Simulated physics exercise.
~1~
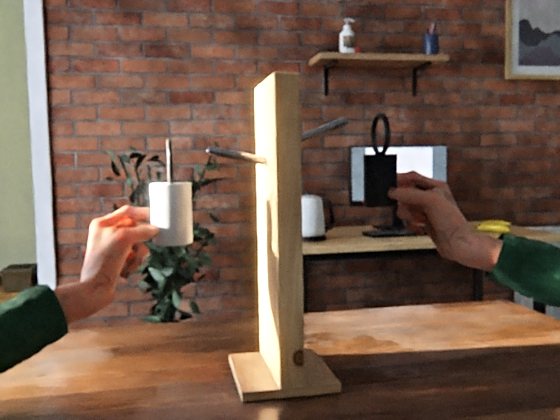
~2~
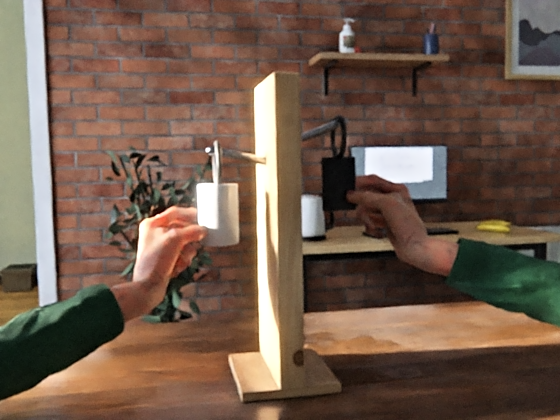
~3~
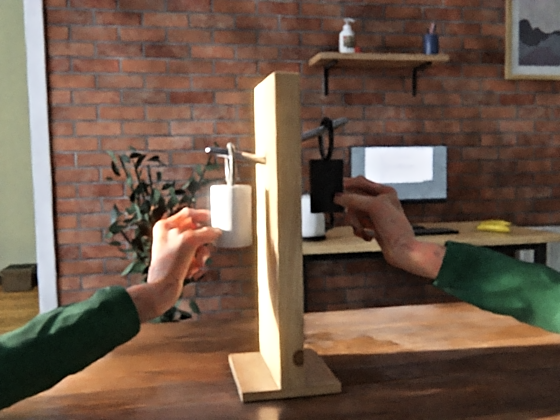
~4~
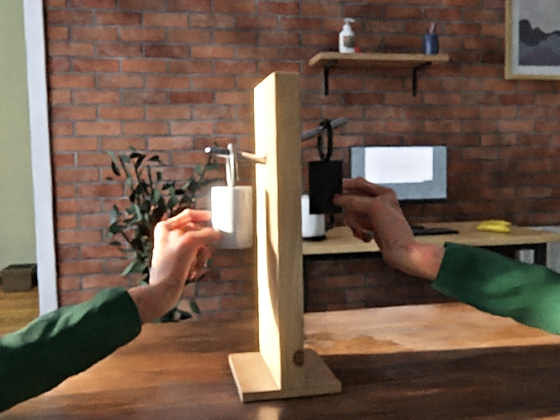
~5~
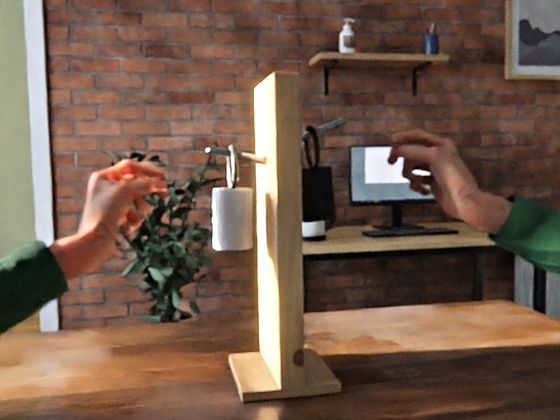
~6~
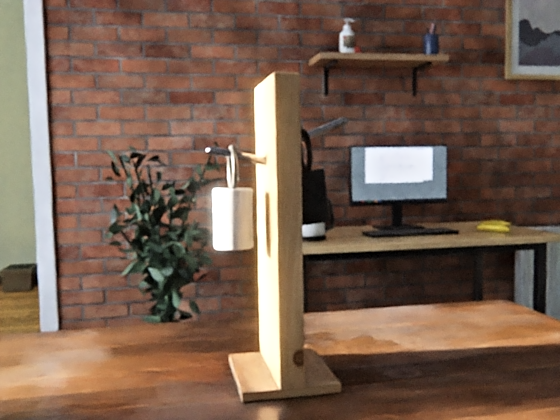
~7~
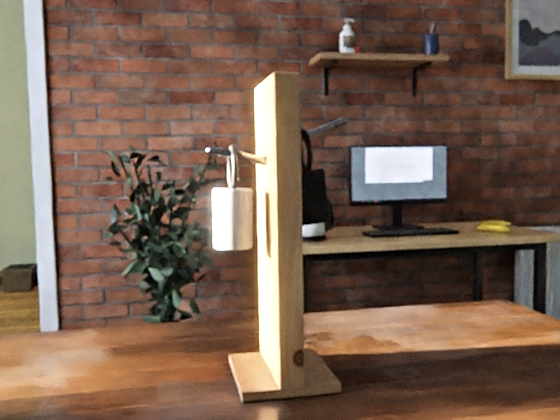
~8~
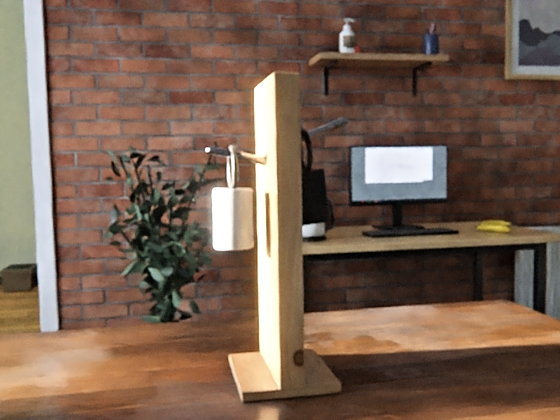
In a room with a red brick wall, seen from a still, level view across a wooden table, a pale wooden stand with metal pegs rises at the centre. A green-sleeved hand on the left holds a white lantern, and another on the right holds a black tag, each by its body with a ring above. Both hands move inward and bring the rings onto the pegs, then pause. They let go and draw back out of sight, while the tag shifts slightly left. Both the black tag and the white lantern remain hanging, still.
